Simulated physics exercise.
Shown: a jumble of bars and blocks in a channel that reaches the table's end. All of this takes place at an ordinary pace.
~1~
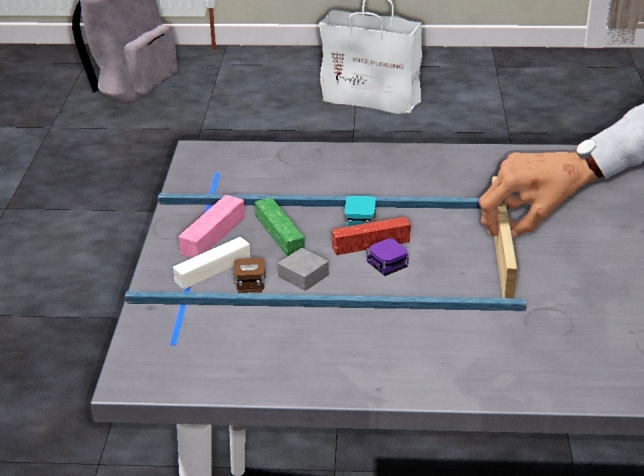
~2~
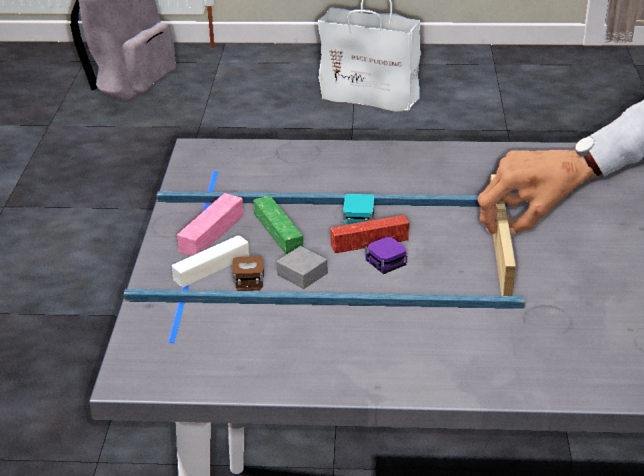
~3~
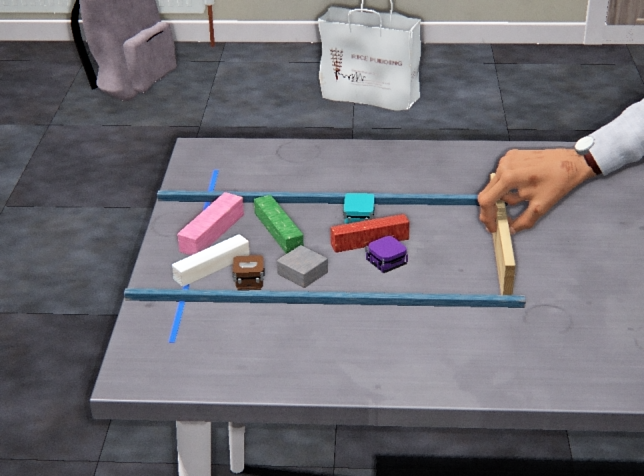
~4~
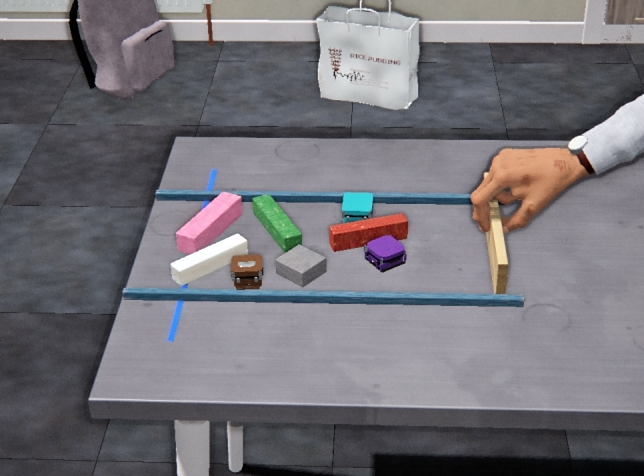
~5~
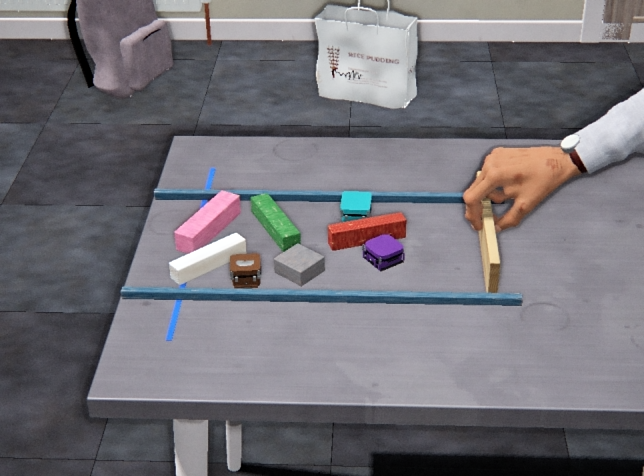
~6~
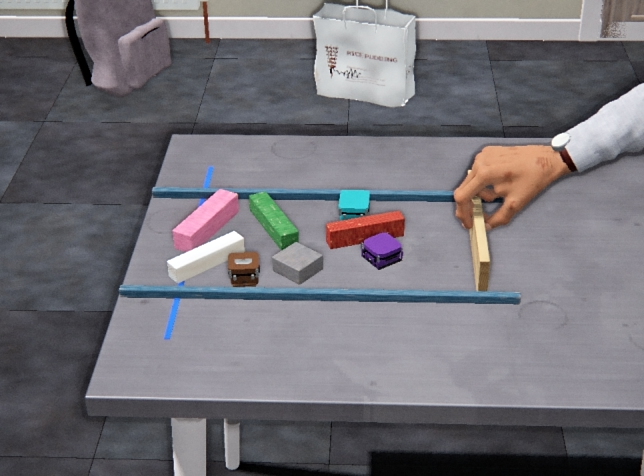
On a grey table, bars and small cases in pink, white, green, red, brown, turquoise and purple lie between two blue rails, with a hand holding an upright wooden board at the right. The board stays still at first, then the hand slides it a short way left, leaving the pieces untouched.
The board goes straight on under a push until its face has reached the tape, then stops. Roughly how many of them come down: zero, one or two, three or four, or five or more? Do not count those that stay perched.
Most likely, a single one or a pair will tumble down.
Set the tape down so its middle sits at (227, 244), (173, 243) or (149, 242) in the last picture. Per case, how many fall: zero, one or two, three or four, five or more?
The counts for the three tapes are none at all, 3 or 4 and five or more.
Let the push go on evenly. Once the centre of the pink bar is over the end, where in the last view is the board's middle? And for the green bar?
Near (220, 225), then near (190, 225).
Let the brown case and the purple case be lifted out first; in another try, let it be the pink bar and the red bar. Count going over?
Counts - first: 2; second: 1.
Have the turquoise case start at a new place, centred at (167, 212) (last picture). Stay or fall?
Lab note: Started there, it ends up below.
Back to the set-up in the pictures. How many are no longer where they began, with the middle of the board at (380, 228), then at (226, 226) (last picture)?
Tally at point one: 2; at point two: 8.
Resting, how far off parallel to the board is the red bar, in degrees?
Angle: Around 35°.
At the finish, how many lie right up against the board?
4 are in contact with it.
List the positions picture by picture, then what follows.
The first frame shows pink bar (213, 227); white stick (213, 263); brown case (250, 276); board (502, 237); tape (198, 249).
The second frame shows white stick (211, 261); purple case (387, 256).
The third frame shows brown case (249, 273); red bar (370, 233).
The fourth frame shows pink bar (210, 223); green bar (277, 223).
The fifth frame shows white stick (208, 258); turquoise case (356, 209).
The sixth frame shows pink bar (207, 221); white stick (207, 257); brown case (244, 270); board (477, 230); tape (192, 243).
A little later, none off yet; pink bar at rest near (207, 221); white stick at rest near (207, 257); brown case at rest near (244, 270).
Next, none off yet; pink bar at rest near (207, 221); white stick shifted a little near (190, 258); brown case at rest near (244, 270).
Later still, none off yet; pink bar shifted about its own width near (157, 214); white stick shifted about its own width near (147, 258); brown case shifted well along near (174, 270).
When it is over, the number that fall off is one or two; down, white stick and pink bar.
